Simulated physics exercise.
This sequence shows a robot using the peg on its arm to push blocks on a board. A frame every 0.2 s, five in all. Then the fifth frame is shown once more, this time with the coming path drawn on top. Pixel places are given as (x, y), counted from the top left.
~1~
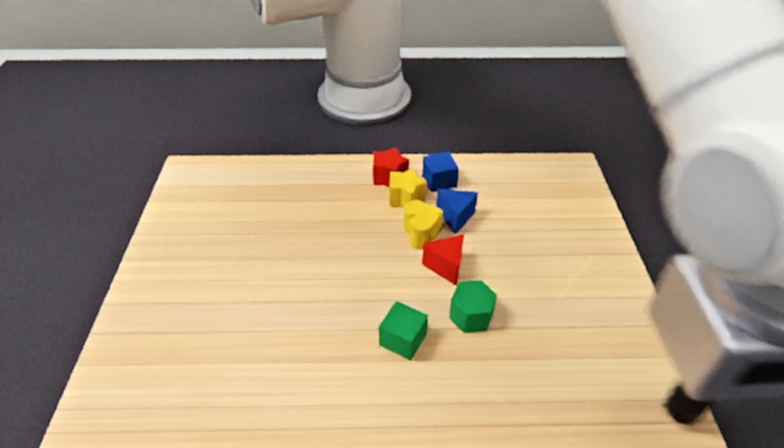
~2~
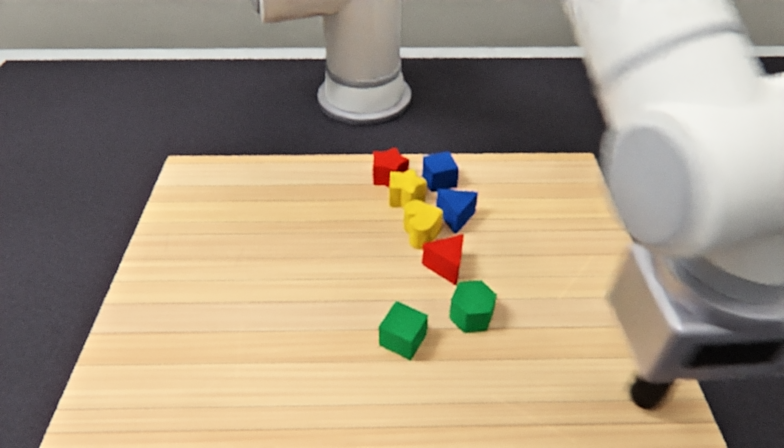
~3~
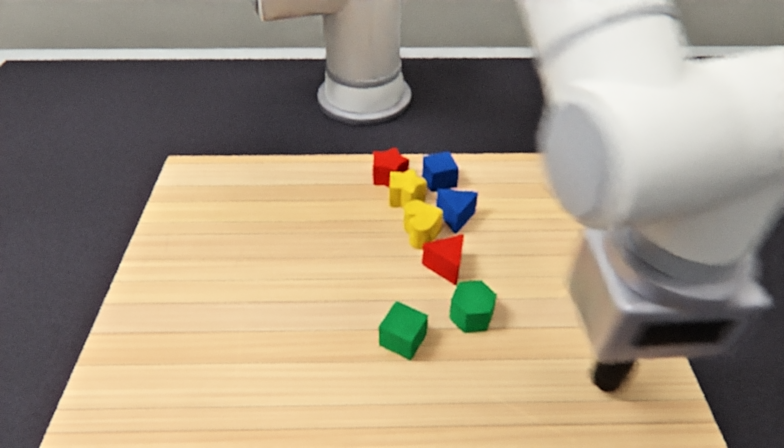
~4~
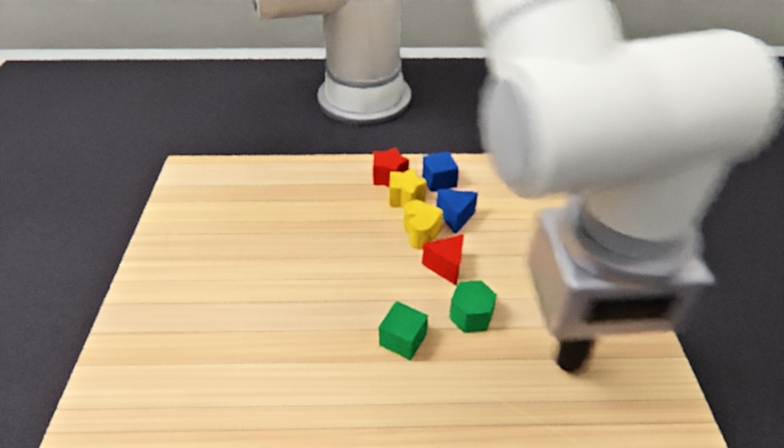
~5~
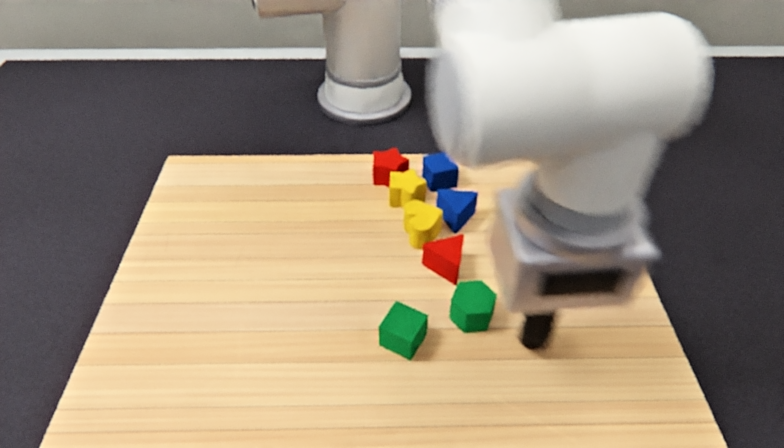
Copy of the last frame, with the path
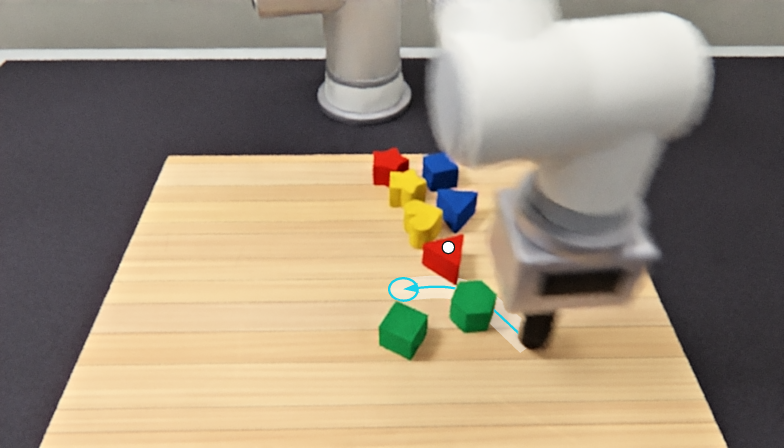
The clip opens on a wooden board scattered with red, yellow, blue and green blocks, with a robot arm at the lower right. The arm moves steadily left and slightly up, bringing its dark peg near the green hexagon's right side, while all the blocks stay still.
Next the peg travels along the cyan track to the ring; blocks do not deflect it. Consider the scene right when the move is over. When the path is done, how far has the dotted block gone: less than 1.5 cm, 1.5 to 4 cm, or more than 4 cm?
Goes 1.5 to 4 cm.
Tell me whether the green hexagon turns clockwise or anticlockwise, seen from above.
Bird's-eye view: Counterclockwise.
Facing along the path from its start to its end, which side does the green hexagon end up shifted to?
Picture yourself facing from the start of the path to its end: The green hexagon moves off to your left.
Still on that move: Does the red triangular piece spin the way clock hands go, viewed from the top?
Short answer: Yes.
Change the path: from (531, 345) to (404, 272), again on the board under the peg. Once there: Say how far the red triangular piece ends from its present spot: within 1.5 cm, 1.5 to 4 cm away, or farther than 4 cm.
The block shifts less than 1.5 cm.
Drawn move, from (531, 345) by way of (494, 310) and (452, 288) to (403, 289); the dot is on the red triangular piece.
What follows on the original path. One third of the way, peg (495, 303); green hexagon (462, 292), turned 25° anticlockwise.
Two thirds of the way, peg (452, 281); red triangular piece (442, 242), turned 25° clockwise; green hexagon (433, 290), turned 85° anticlockwise.
At the end, peg (404, 283); green square block (401, 327); yellow heart (422, 211); red triangular piece (429, 244), turned 65° clockwise; green hexagon (421, 296), turned 120° anticlockwise.
